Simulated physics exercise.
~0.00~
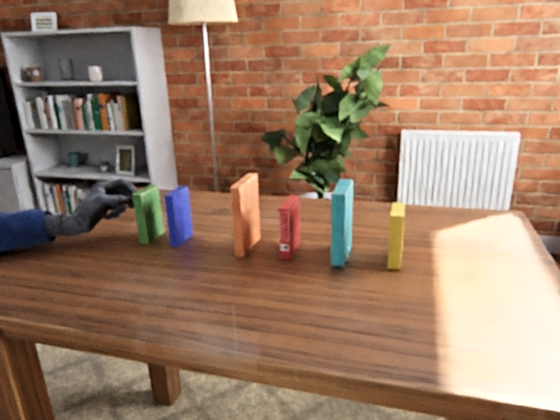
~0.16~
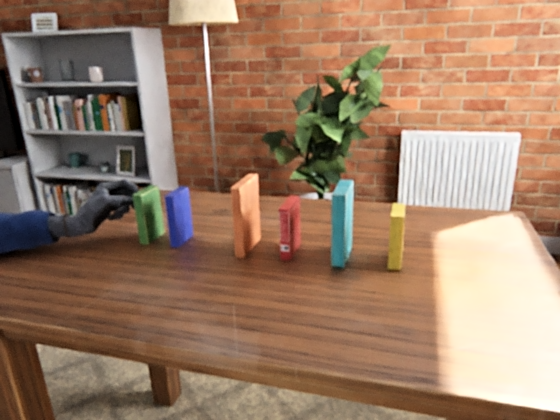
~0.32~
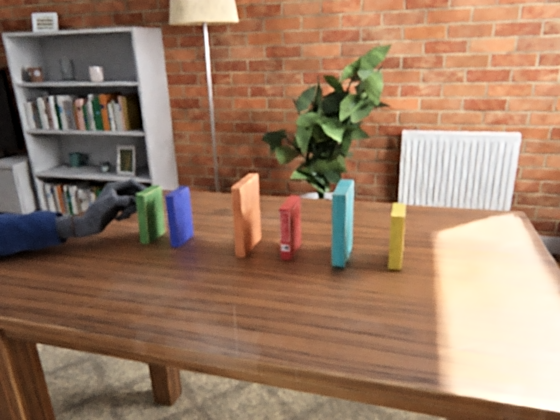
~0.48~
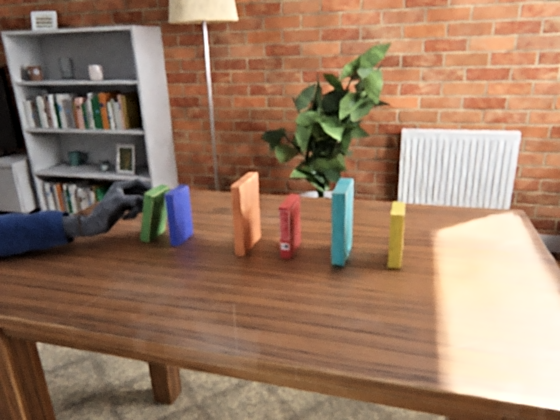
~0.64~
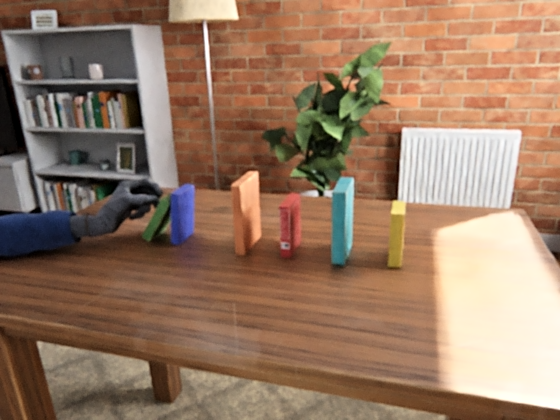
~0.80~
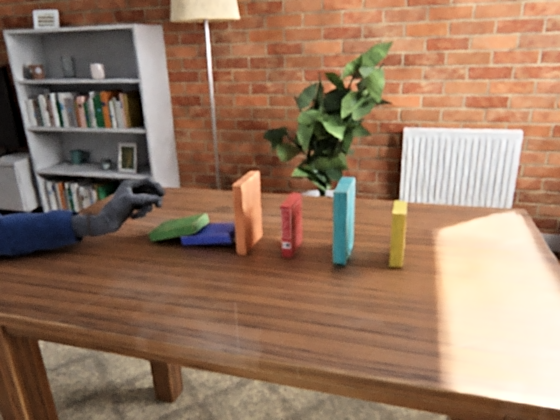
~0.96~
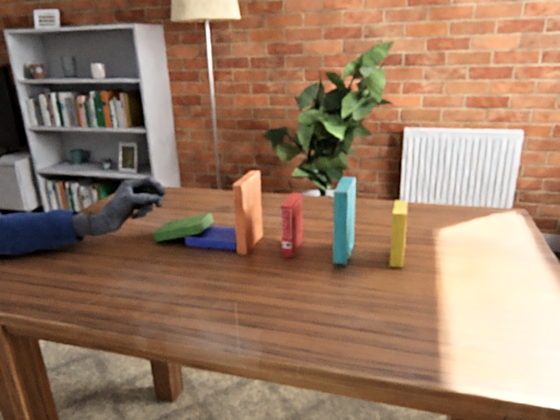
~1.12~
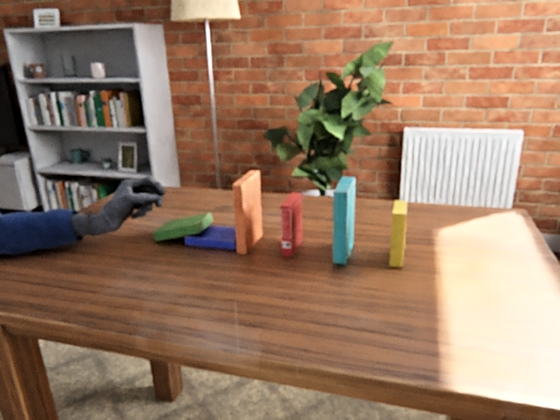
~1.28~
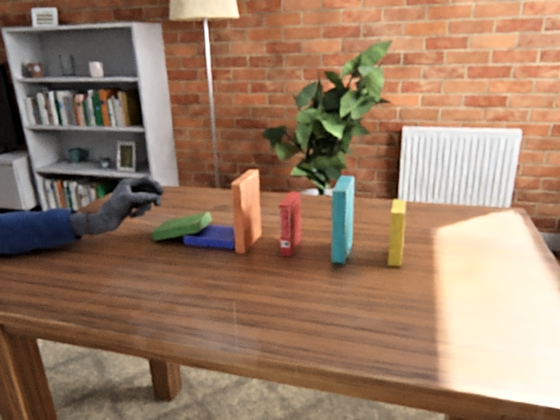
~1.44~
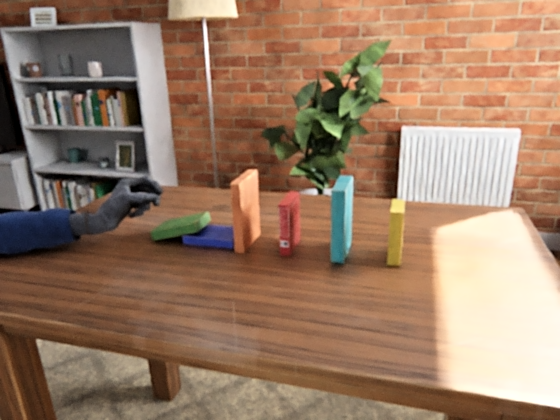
Six flat, colourful pieces stand on end in a spaced line across a wooden table, seen from the front by a slightly swaying camera in a room with a brick wall, bookshelf, plant and radiator. From left to right they are green, blue, orange, red, turquoise and yellow. A dark-gloved hand in a blue sleeve reaches in from the left and tips the green board rightward. It leans into the blue block, and both topple to the right. The blue block ends flat just short of the orange board, with the green resting against it, while the other four stay upright and the hand hovers nearby.
